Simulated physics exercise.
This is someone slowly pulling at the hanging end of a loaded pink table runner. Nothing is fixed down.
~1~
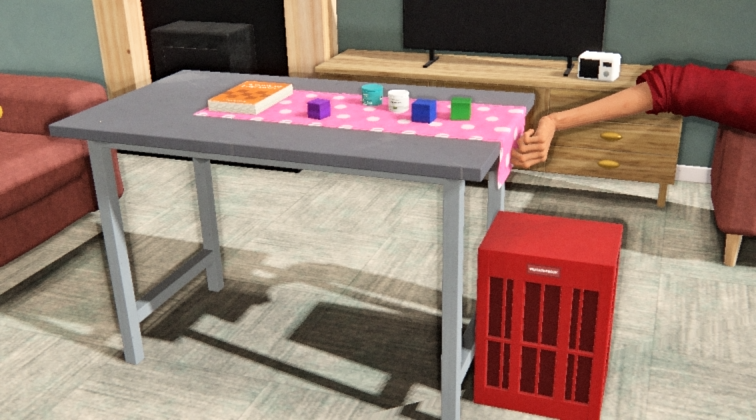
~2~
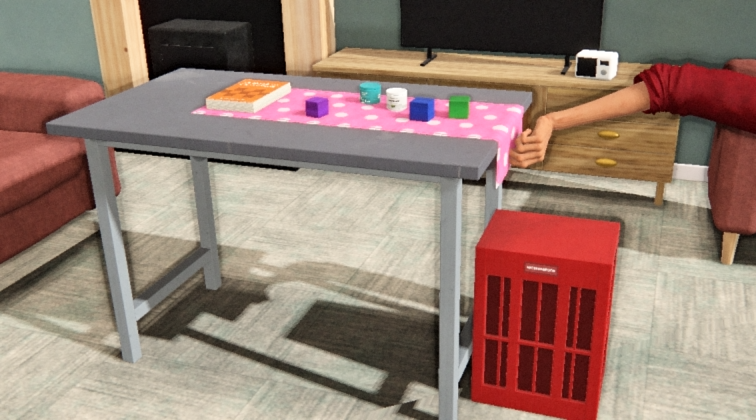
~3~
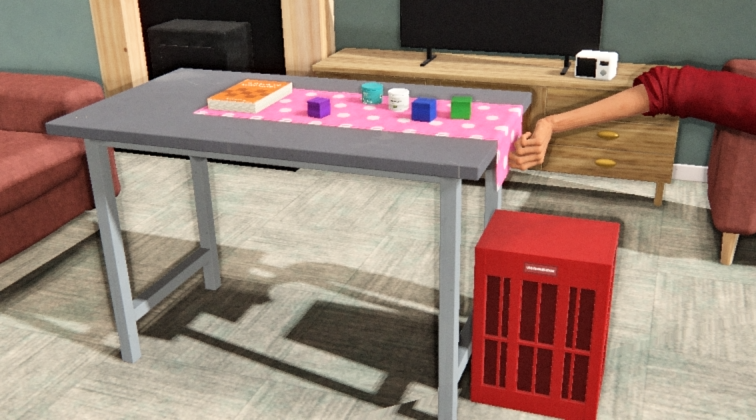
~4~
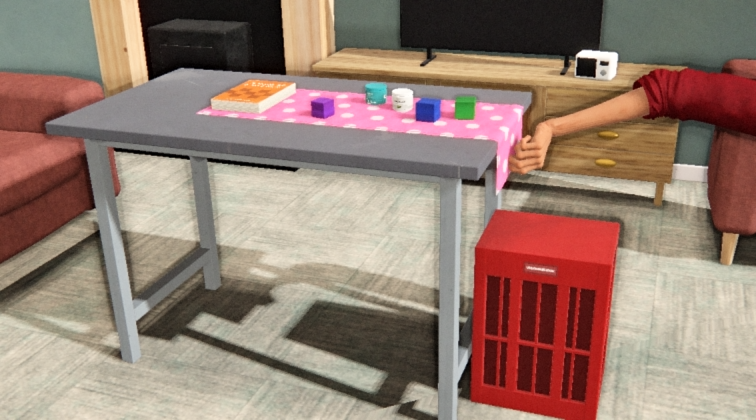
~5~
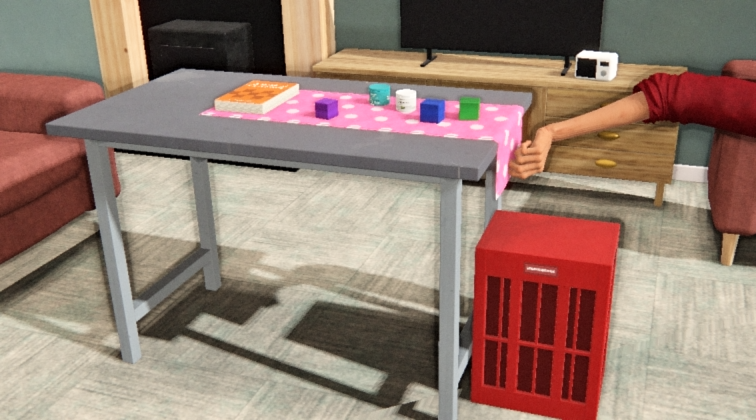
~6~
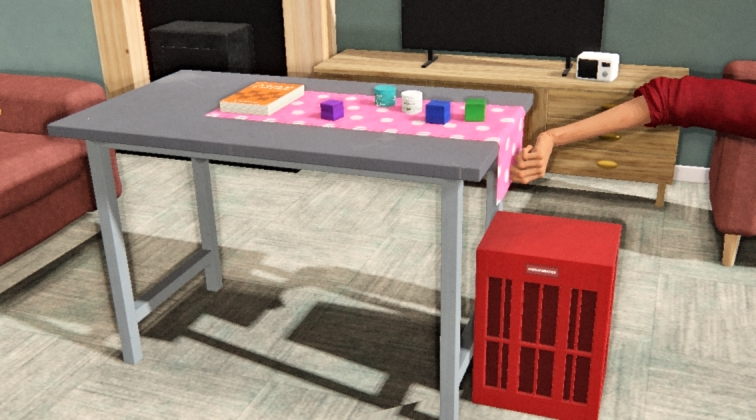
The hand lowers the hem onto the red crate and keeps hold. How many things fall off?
It carries off one.
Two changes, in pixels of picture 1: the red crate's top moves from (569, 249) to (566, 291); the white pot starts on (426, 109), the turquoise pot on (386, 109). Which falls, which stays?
The white pot drops off; the turquoise pot does not fall.
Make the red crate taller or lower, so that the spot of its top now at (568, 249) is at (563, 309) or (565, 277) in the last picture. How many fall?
It would be 3 and 2.
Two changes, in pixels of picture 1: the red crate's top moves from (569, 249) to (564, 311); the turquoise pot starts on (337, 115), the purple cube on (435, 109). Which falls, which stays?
The turquoise pot remains up, the purple cube is carried off.
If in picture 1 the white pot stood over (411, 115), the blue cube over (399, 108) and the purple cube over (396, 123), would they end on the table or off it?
The white pot holds on; the blue cube survives; the purple cube stays on.
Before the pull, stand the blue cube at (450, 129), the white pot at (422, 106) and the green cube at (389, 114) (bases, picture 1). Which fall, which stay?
The blue cube falls; the white pot holds on; the green cube remains up.
Soon after, hem on the crate; green cube gone.
At rest, hem on the crate; green cube gone. The answer is one.
